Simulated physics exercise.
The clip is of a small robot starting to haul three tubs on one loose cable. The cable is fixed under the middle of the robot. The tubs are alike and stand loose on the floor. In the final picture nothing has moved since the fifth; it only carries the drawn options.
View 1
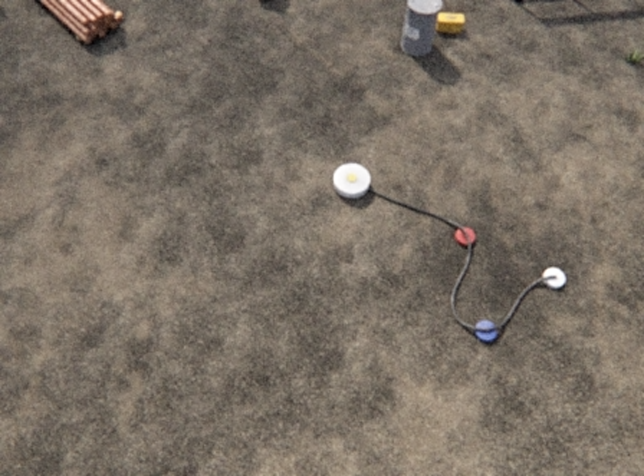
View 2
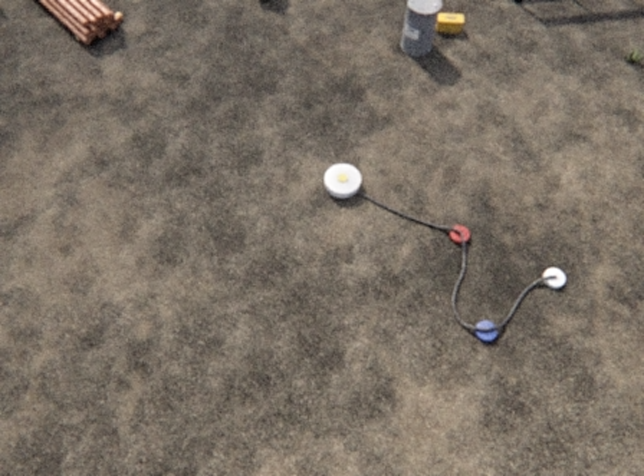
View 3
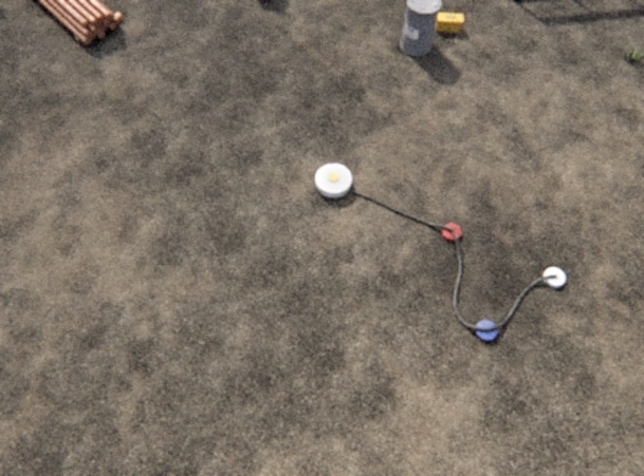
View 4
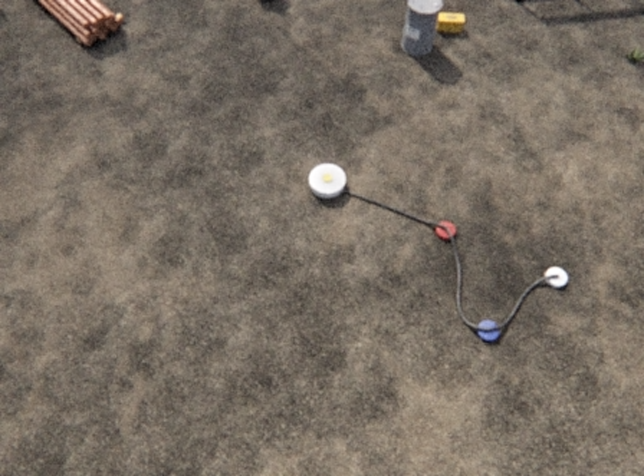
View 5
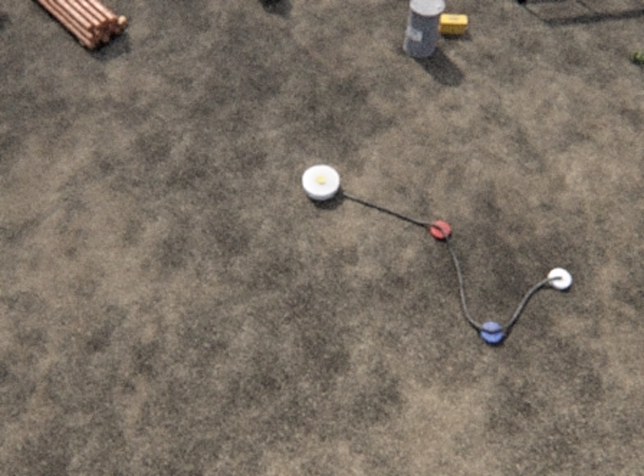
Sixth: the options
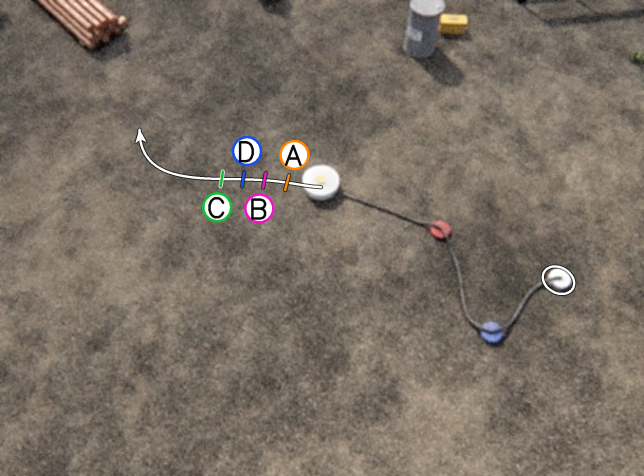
A round white robot creeping left over brown ground, drawing a red tub after it while blue and white tubs barely move.
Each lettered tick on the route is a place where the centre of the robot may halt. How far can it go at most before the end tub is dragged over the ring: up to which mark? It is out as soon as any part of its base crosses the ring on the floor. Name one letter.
No farther than D.
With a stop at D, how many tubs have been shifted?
By then, two.
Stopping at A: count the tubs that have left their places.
Two.
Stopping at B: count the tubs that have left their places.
Two.
On the marked copy, A at (287, 183); B at (264, 180); C at (222, 179); D at (243, 179); the ring at (558, 280); the route from (321, 187) via (208, 179) to (139, 130).
Following D. Soon after the start, robot (294, 180); white tub (560, 279); blue tub (488, 326); red tub (409, 230).
Later, robot (267, 177); white tub (560, 279); blue tub (474, 309); red tub (378, 229).
In the end, robot (242, 176); white tub (559, 279); blue tub (461, 286); red tub (354, 225); the ringed tub at the far end is still in its ring.
As for the rest, A is safe but short; B is safe but short; C drags the last tub to (546, 279).
